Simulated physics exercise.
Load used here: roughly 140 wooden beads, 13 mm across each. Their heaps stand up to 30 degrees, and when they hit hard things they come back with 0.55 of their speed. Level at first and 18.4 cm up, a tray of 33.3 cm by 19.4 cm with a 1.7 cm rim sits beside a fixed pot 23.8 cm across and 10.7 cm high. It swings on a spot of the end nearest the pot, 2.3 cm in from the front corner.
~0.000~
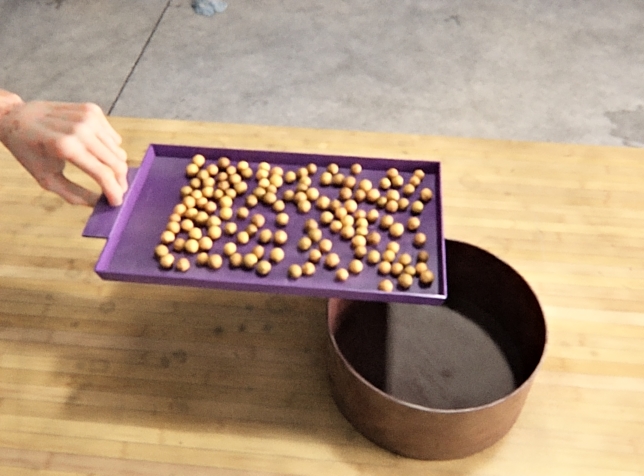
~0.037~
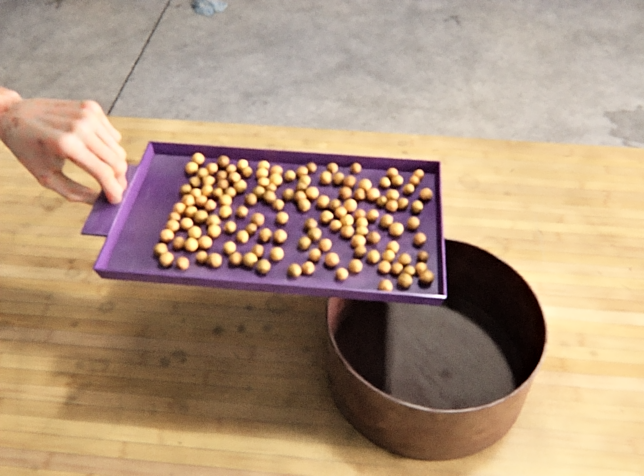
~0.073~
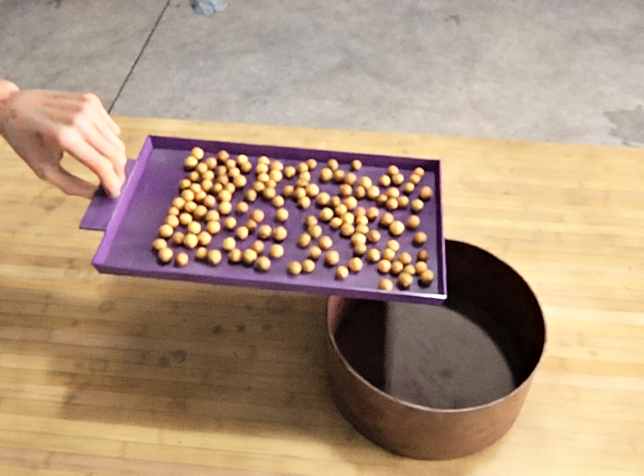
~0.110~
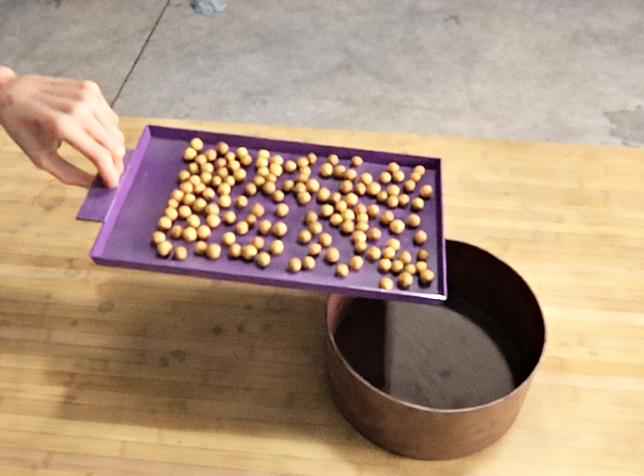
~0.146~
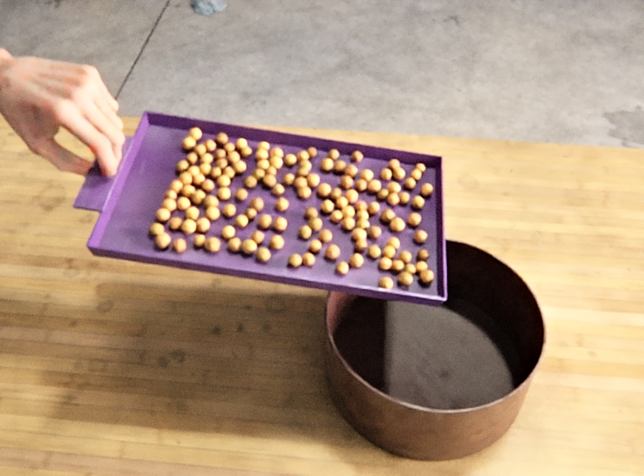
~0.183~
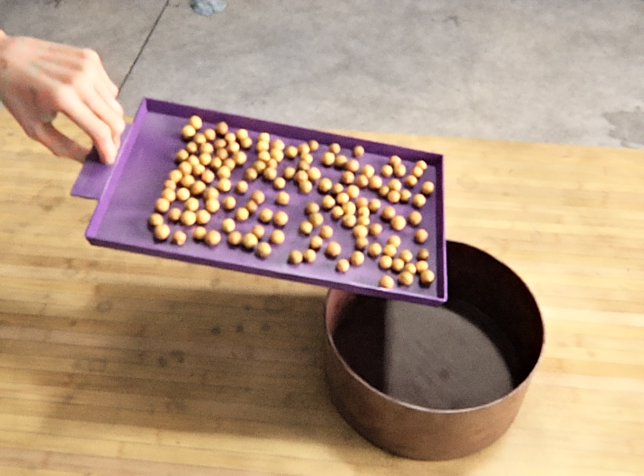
We see a purple tray of small round tan balls held by a hand at its left end, beside a dark round pot on a wooden surface; the hand gradually raises the left end, tilting the tray slightly toward the right.
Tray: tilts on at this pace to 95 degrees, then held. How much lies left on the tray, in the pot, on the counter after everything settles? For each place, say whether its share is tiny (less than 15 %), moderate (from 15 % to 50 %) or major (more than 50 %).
Shares - tray: Tiny, pot: Major, counter: Tiny.
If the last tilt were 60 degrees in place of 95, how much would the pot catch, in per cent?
I'd say close to 10 percent.
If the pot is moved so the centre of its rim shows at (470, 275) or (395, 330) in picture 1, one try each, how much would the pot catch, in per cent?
Near 60 and 70 percent, one try each.
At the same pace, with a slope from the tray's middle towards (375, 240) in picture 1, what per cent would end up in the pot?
Around 85 percent of them.
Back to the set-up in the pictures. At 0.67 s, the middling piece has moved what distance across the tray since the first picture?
Roughly 9 cm.
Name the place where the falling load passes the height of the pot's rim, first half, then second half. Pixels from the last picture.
I'd mark about (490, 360) for the first half and about (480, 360) for the second.
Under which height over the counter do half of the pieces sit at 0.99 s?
Height: Around 26 cm.
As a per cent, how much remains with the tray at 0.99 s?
About 90 per cent.
Then, at 0.67 s, tilt 51 degrees; the tray holds 100 %, the pot 0 %.
After 0.99 s, tilt 78 degrees; the tray holds 90 %, the pot 10 %.
After 1.41 s, tilt 95 degrees; the tray holds 10 %, the pot 80 %.
By 2.3 s all is still; tray 0 %, pot 95 %, counter 5 %.
